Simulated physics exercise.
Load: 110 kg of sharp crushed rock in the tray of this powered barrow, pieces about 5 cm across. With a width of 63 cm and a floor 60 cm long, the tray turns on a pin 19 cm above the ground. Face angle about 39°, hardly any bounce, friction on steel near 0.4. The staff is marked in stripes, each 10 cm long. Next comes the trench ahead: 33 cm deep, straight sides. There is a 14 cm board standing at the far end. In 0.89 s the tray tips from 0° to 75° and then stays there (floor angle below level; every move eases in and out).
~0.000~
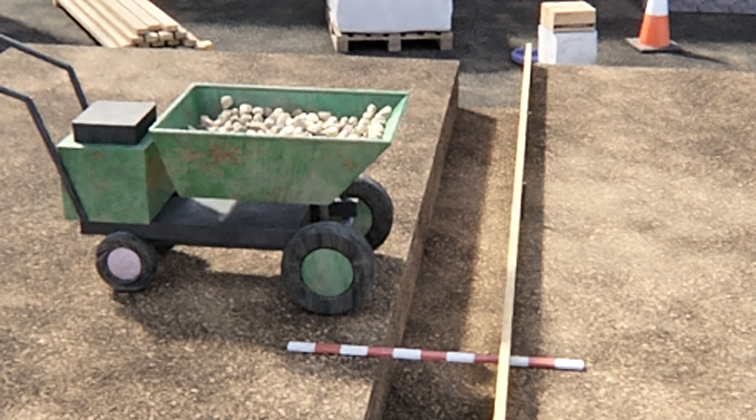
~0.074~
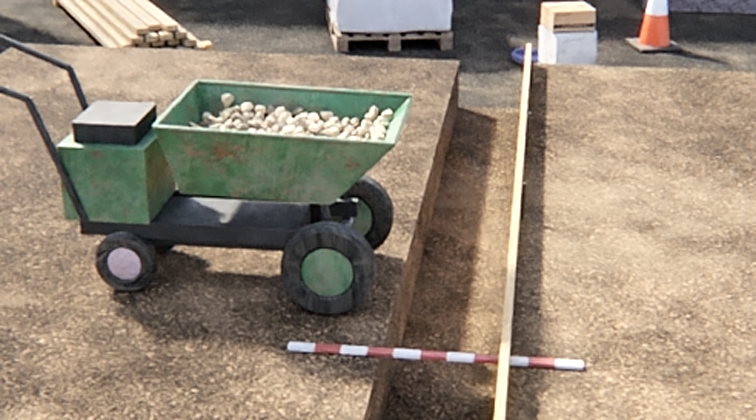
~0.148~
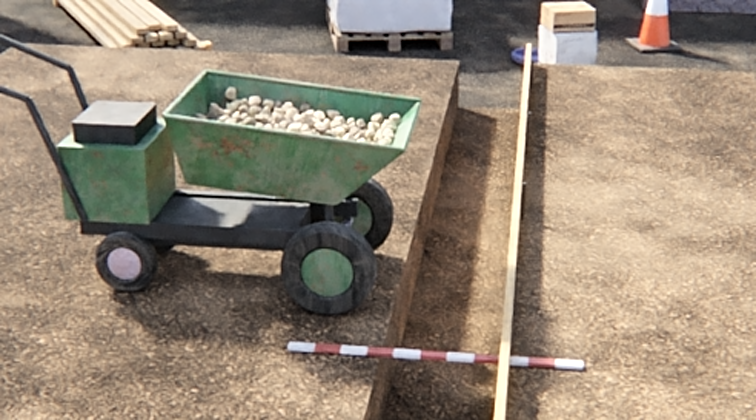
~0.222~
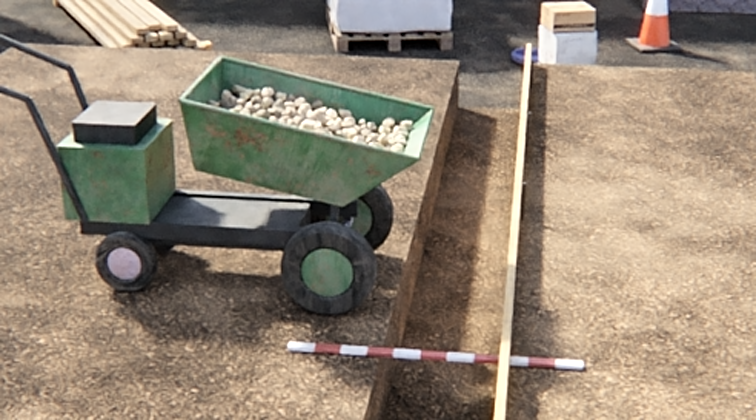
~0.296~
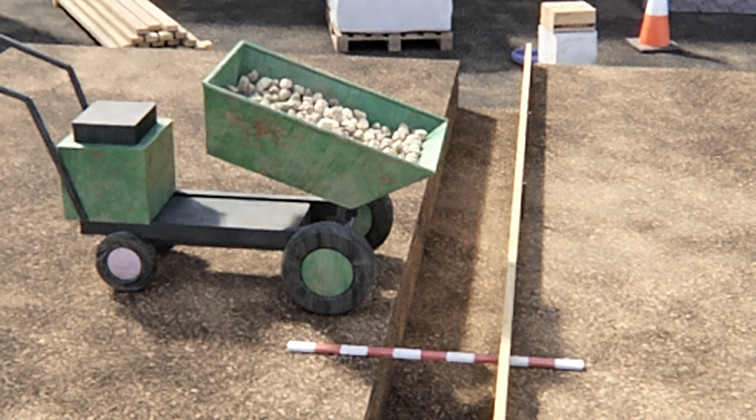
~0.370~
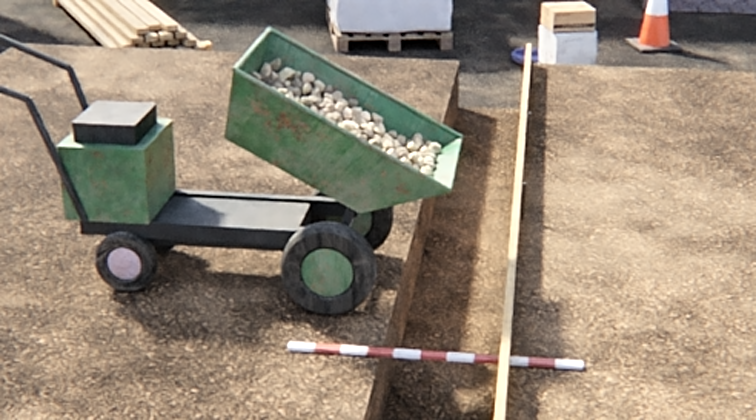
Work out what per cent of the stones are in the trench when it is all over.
It comes to roughly 15 per cent.
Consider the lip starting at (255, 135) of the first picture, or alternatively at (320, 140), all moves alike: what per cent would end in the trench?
From the first spot near 60, from the second near 100 per cent.
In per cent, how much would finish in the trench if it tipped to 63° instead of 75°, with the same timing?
Near 30 per cent then.
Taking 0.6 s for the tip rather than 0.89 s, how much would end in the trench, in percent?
Then about 20 per cent.
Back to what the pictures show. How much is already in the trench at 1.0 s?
Around 10 per cent of it, at that instant.
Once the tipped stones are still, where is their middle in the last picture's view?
Roughly (543, 292), I'd say.
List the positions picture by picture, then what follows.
The first frame shows lip at (391, 143), floor tilted 0°, highest stones at (345, 118).
The second frame shows lip at (394, 145), floor tilted 1°, highest stones at (330, 117); the stones move at 0.3 m/s on average.
In the third frame, the tray is at 6°, its lip at (404, 150); the top of the load is at (249, 109); the stones move at 0.6 m/s on average.
In the fourth frame, the tray is at 12°, its lip at (418, 160); the top of the load is at (246, 99); the stones move at 0.8 m/s on average.
In the fifth frame, the tray is at 19°, its lip at (435, 173); the top of the load is at (252, 86); the stones move at 1.0 m/s on average.
The sixth frame shows lip at (450, 191), floor tilted 28°, highest stones at (267, 77); the stones move at 1.1 m/s on average.
After 0.7 s the floor is at 64°; 100 % in the tray; the foremost stones are at (476, 236).
After 1.0 s the floor is at 75°; 83 % in the tray, 10 % in the trench, 7 % past the trench; the foremost stones are at (561, 285).
After 1.3 s the floor is at 75°; 59 % in the tray, 13 % in the trench, 28 % past the trench; the foremost stones are at (678, 287).
After 3.3 s the floor is at 75°; 53 % in the tray, 15 % in the trench, 31 % past the trench; the foremost stones are at (721, 272).
